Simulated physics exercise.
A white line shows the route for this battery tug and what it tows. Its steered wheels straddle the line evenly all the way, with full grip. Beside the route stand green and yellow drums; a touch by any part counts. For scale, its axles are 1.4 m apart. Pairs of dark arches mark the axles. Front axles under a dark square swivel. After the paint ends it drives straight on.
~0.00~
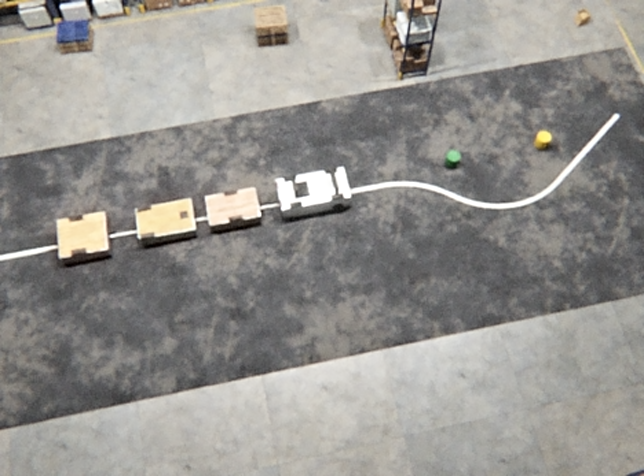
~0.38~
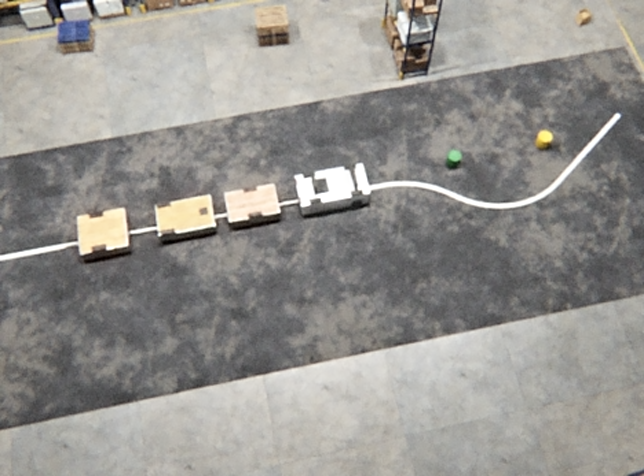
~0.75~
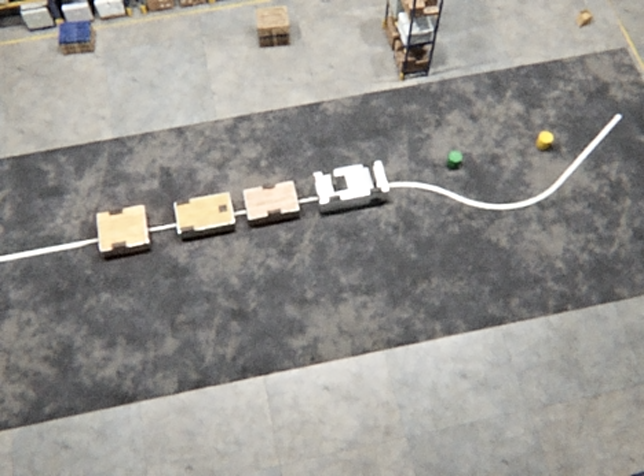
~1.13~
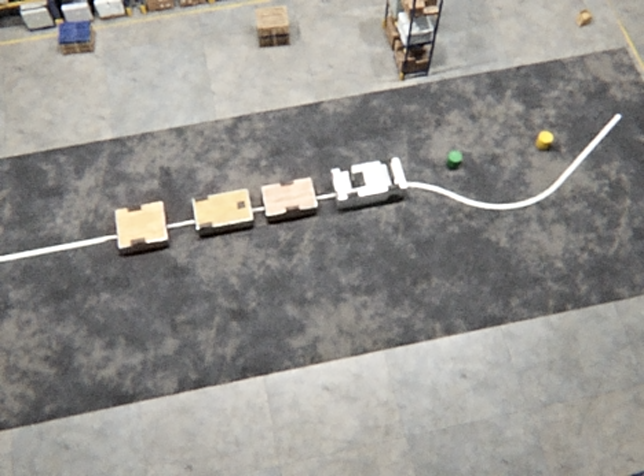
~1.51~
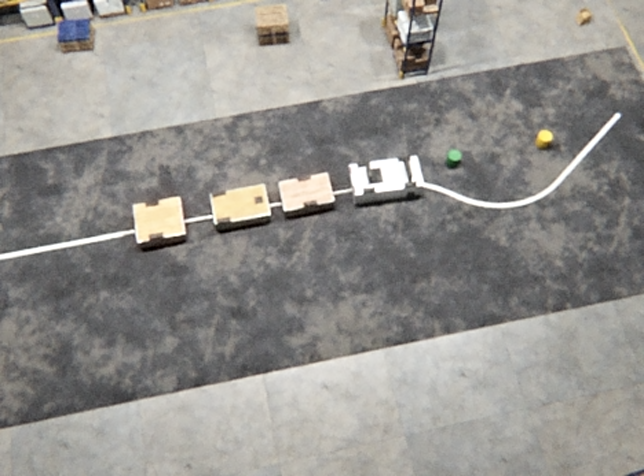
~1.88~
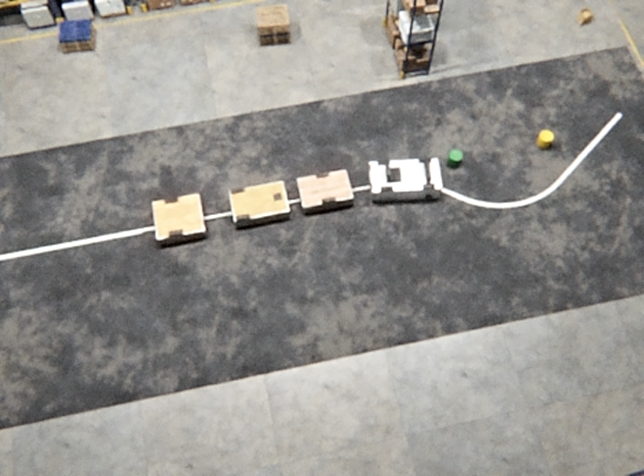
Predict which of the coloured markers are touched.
Green is missed, yellow gets knocked.
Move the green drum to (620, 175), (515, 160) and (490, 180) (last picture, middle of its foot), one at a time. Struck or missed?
First missed, second struck, third struck.
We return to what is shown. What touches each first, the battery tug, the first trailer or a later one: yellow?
Yellow: One further back.
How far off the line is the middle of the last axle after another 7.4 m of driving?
About 35 cm.
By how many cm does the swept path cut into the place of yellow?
Yellow 15.
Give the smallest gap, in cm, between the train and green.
To spare: Green 30.
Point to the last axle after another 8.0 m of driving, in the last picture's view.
Around (388, 188).
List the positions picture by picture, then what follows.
In the first picture, nose (343, 183); last axle (77, 235); still straight; green (452, 160), yellow (542, 141); 3 trailers.
In the second picture, nose (362, 179); last axle (98, 231); still straight.
In the third picture, nose (380, 176); last axle (117, 228); still straight.
In the fourth picture, nose (398, 173); last axle (136, 225); still straight.
In the fifth picture, nose (416, 171); last axle (154, 219); turned 3°.
In the sixth picture, nose (435, 174); last axle (173, 216); turned 9°; green (455, 159), yellow (545, 140).
By 2.2 s, the last axle is at (190, 213) of the last picture, on the line; green has been passed with 30 cm to spare.
By 4.1 s, the last axle is at (277, 197) of the last picture, on the line.
By 6.3 s, the last axle is at (375, 188) of the last picture, 35 cm off the line.
By 10.0 s, the last axle is at (538, 164) of the last picture, 90 cm off the line; the third trailer has hit yellow.
By 13.0 s, the last axle is at (634, 91) of the last picture, 10 cm off the line; 1 of 2 struck in all.
